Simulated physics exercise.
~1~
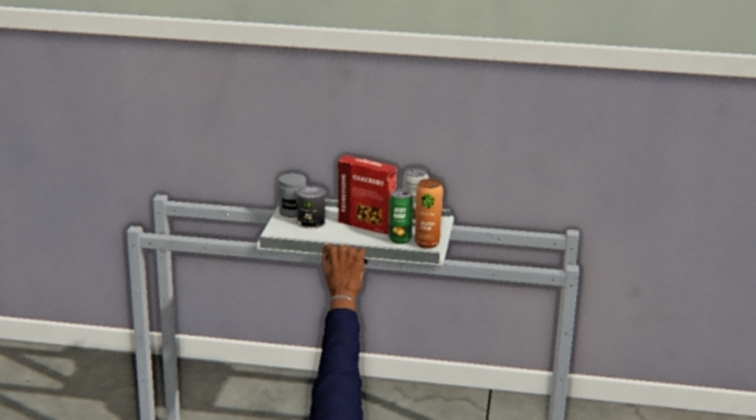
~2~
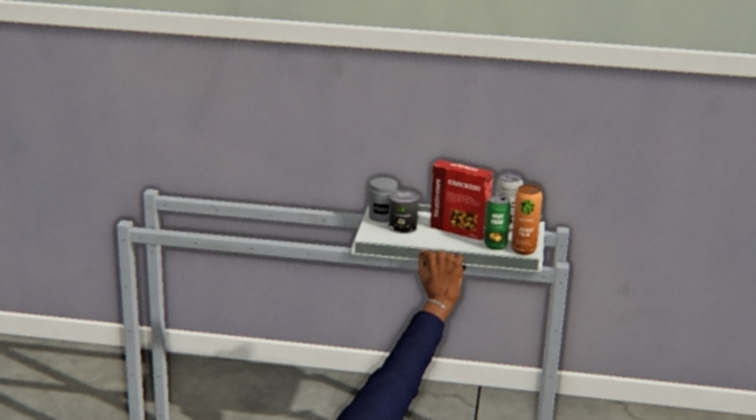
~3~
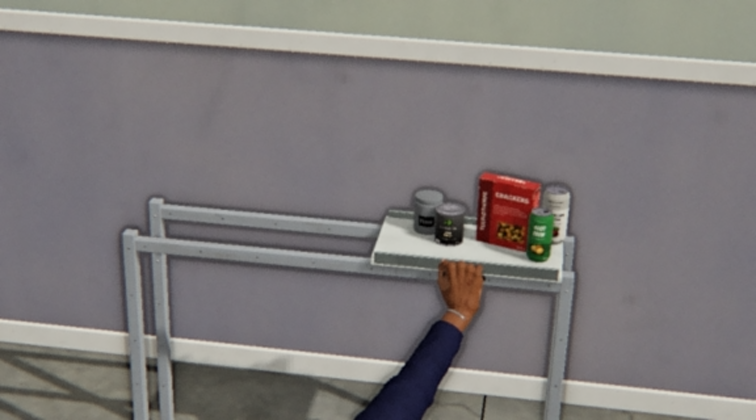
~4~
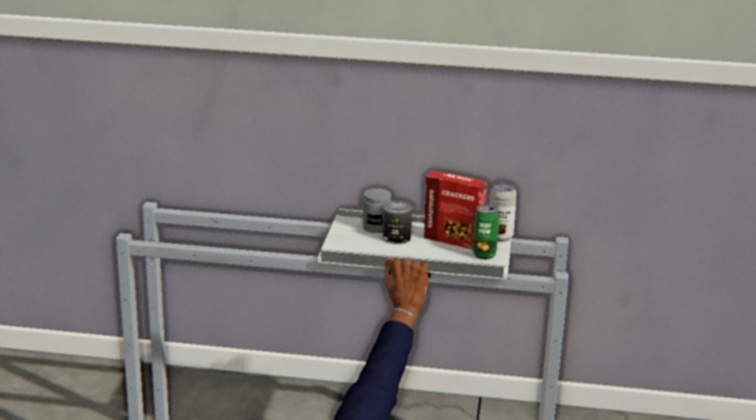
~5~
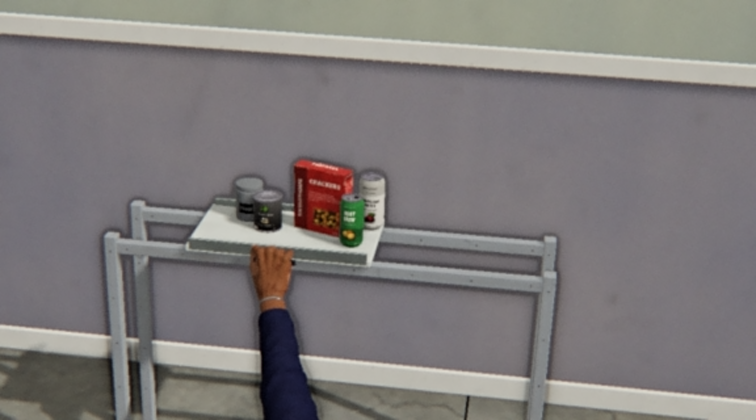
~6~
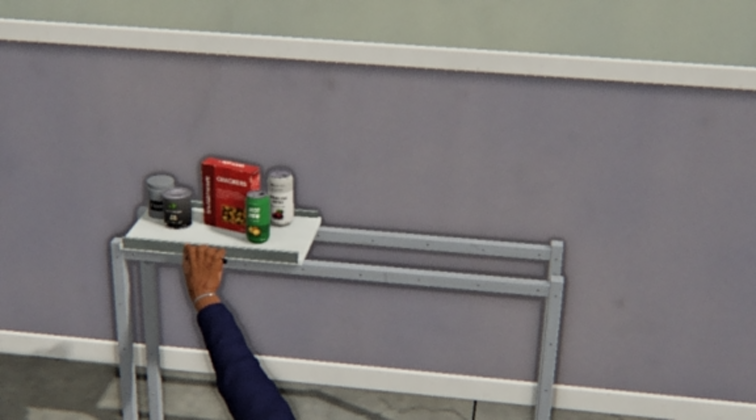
A hand in a dark blue sleeve grips the front edge of a small white tray, seen from slightly above, resting across grey metal rails before a pale purple wall. Dark and grey tins stand at the left, a red crackers packet in the middle, and green, white and orange cans at the right. The hand pushes the tray right to the end of the rails, and the orange can disappears from it. The arm then moves the tray back left across the rails. It finishes at the left end, the packet and remaining cans still upright.
